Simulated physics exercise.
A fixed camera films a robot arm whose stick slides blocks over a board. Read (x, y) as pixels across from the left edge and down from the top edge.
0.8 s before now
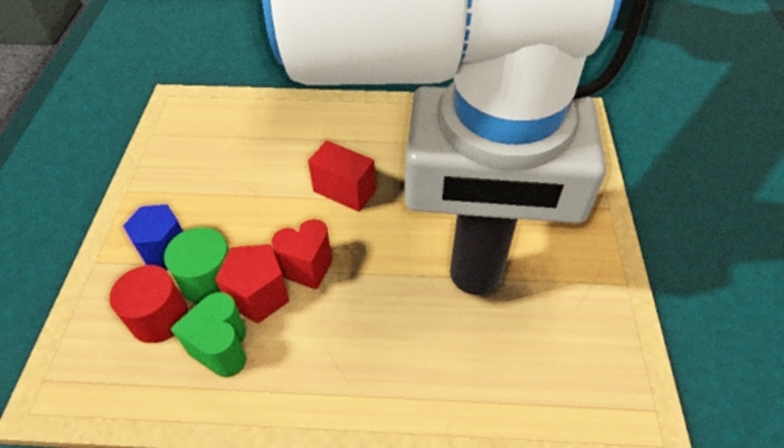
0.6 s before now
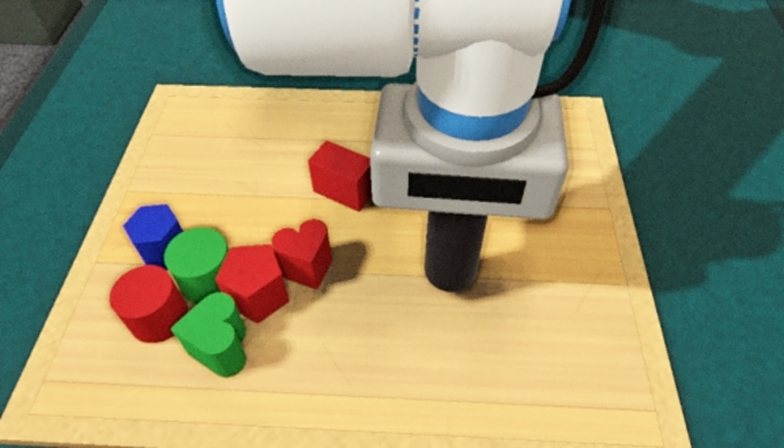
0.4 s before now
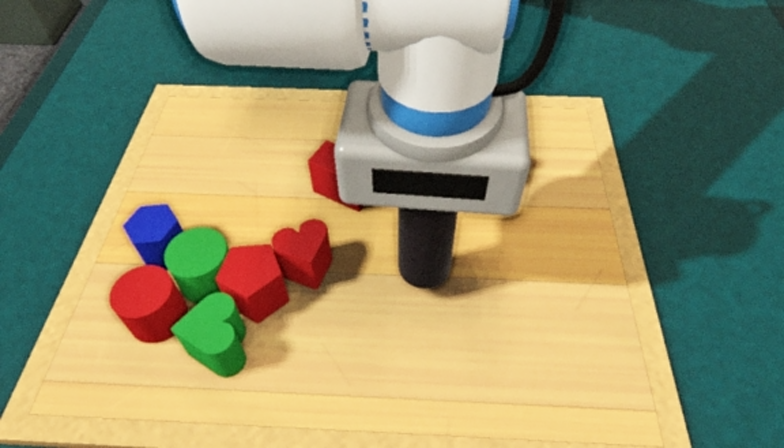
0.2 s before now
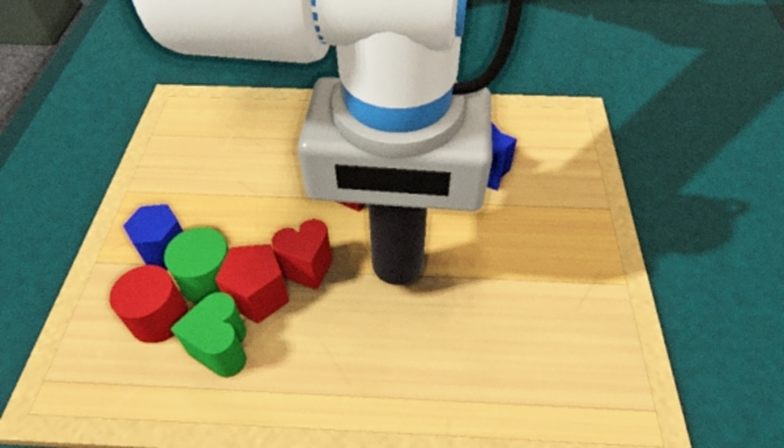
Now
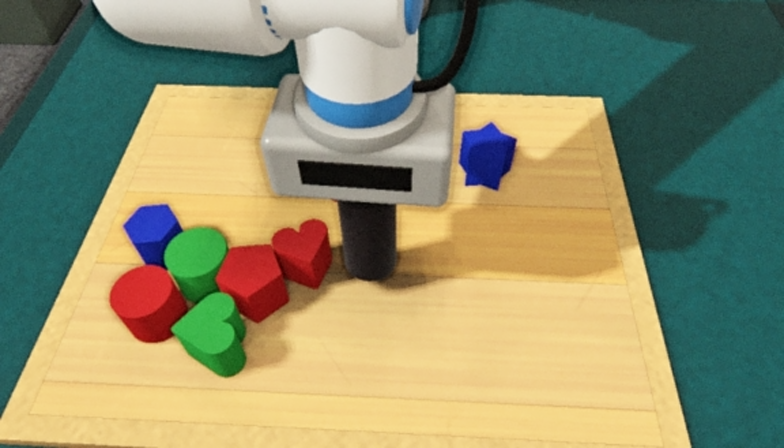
Robot arm with a dark cylindrical tip sliding left across a wooden board toward clustered coloured blocks, revealing a blue star-shaped block.
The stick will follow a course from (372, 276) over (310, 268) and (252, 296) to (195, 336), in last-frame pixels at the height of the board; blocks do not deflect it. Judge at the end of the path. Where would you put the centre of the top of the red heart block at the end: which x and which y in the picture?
It will likely be found at (239, 223).
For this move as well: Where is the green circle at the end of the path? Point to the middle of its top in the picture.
Most likely (162, 257).
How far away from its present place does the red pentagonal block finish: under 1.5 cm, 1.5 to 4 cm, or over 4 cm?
Distance: Above 4 cm.
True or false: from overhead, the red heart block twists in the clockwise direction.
It is true.
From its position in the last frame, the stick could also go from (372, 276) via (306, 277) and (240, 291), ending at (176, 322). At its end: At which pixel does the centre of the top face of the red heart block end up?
The middle of its upper face will lie at (247, 218).
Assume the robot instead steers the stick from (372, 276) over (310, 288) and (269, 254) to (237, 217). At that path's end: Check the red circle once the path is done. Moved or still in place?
That block moves.
The first path, step by step. One third of the way, stick (307, 254); red circle (129, 294); green circle (181, 254); red pentagonal block (240, 269), turned 30° anticlockwise; red heart block (261, 227).
Two thirds of the way, stick (246, 282); red circle (111, 299); green circle (162, 257); green heart block (183, 356), turned 60° anticlockwise; red pentagonal block (191, 300); red heart block (239, 223), turned 30° clockwise.
At the end, stick (187, 323); red circle (80, 305); green circle (162, 257); green heart block (157, 377), turned 130° anticlockwise; red pentagonal block (122, 342); red heart block (239, 223), turned 30° clockwise.
